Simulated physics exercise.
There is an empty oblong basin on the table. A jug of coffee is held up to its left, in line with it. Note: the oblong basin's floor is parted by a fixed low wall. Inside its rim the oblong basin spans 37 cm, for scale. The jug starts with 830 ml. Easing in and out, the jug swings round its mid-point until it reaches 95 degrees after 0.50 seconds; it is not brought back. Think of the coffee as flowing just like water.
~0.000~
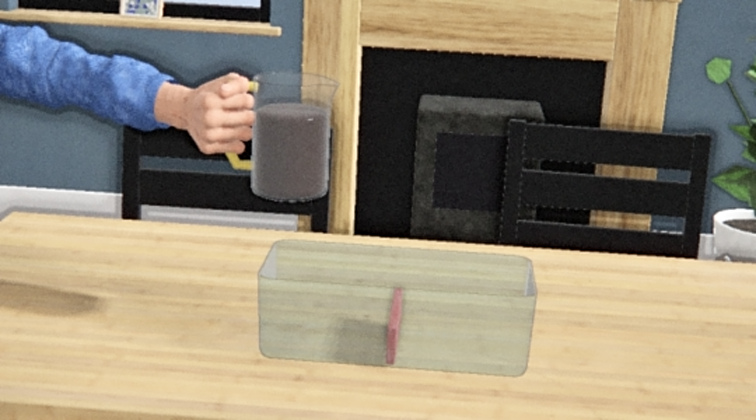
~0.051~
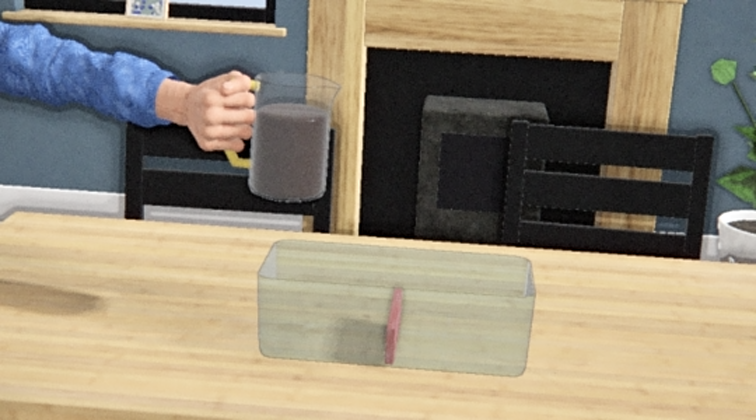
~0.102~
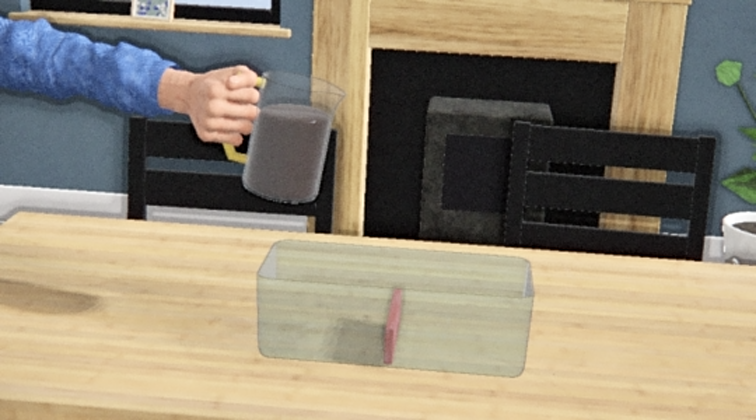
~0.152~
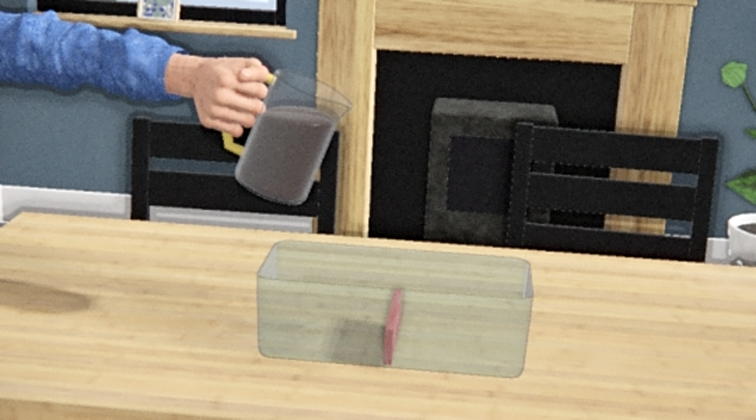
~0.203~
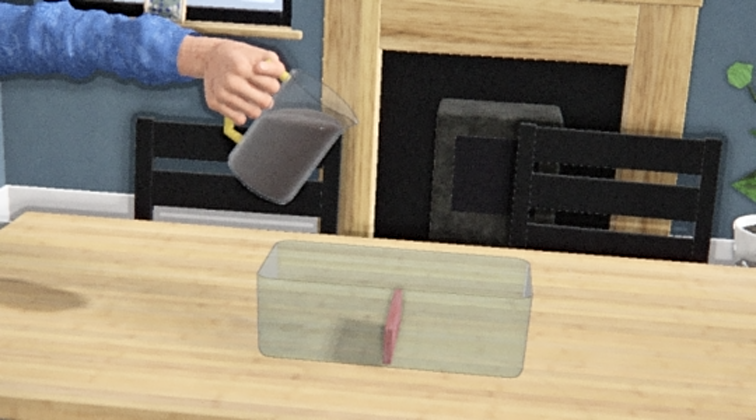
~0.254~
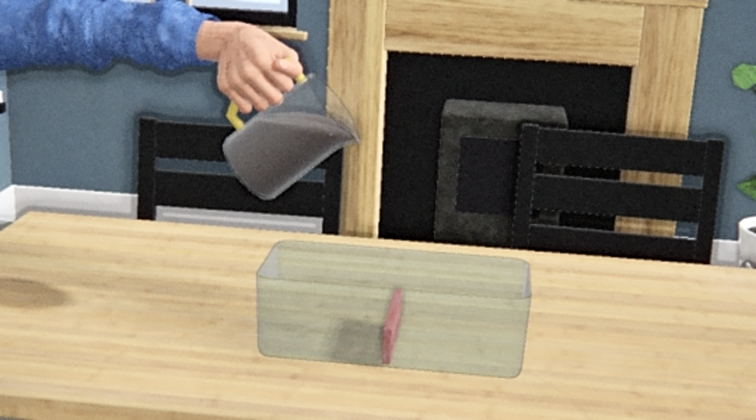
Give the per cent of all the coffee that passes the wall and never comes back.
I would say 86 percent.
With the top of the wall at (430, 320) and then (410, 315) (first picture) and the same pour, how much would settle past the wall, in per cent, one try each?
I'd put it at about 20 per cent for the first and about 60 per cent for the second.
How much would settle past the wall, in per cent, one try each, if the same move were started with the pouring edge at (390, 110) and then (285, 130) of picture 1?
Respectively about 95 and 5 percent.
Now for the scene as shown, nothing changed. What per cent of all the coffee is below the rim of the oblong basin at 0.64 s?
I reckon close to 34 per cent.
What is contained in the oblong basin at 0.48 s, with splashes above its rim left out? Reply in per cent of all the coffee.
4 %, roughly.
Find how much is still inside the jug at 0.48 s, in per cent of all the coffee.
Near 74 in a hundred.
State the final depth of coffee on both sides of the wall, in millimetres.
Final reading - left some 4 mm, right some 26 mm.
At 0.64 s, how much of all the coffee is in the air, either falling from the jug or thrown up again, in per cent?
Close to 26 %.
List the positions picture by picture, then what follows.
The first frame shows tilt 0°; pouring edge (339, 83); surface from (257, 108) to (328, 113); the oblong basin's rim runs from (267, 259) to (533, 278); the wall's top is at (395, 309).
The second frame shows tilt 2°; pouring edge (341, 86); surface from (258, 108) to (329, 114).
The third frame shows tilt 9°; pouring edge (346, 94); surface from (260, 109) to (331, 116).
The fourth frame shows tilt 20°; pouring edge (353, 106); surface from (257, 124) to (335, 119).
The fifth frame shows tilt 34°; pouring edge (359, 122); surface from (247, 132) to (344, 124).
The sixth frame shows tilt 49°; pouring edge (361, 141); surface from (235, 133) to (354, 132).
Then, 0.48 s in, the tilt is 95° and 73 per cent is still to pour, 0 is left of the wall and 4 right of it.
Then, 0.64 s in, the tilt is 95° and 40 per cent is still to pour, 0 is left of the wall and 33 right of it.
Then, 0.81 s in, the tilt is 95° and 20 per cent is still to pour, 1 is left of the wall and 64 right of it.
Then, 1.00 s in, the tilt is 95° and 10 per cent is still to pour, 3 is left of the wall and 79 right of it.
Finally, 10 per cent lies left of the wall, 86 right of it and 2 outside.
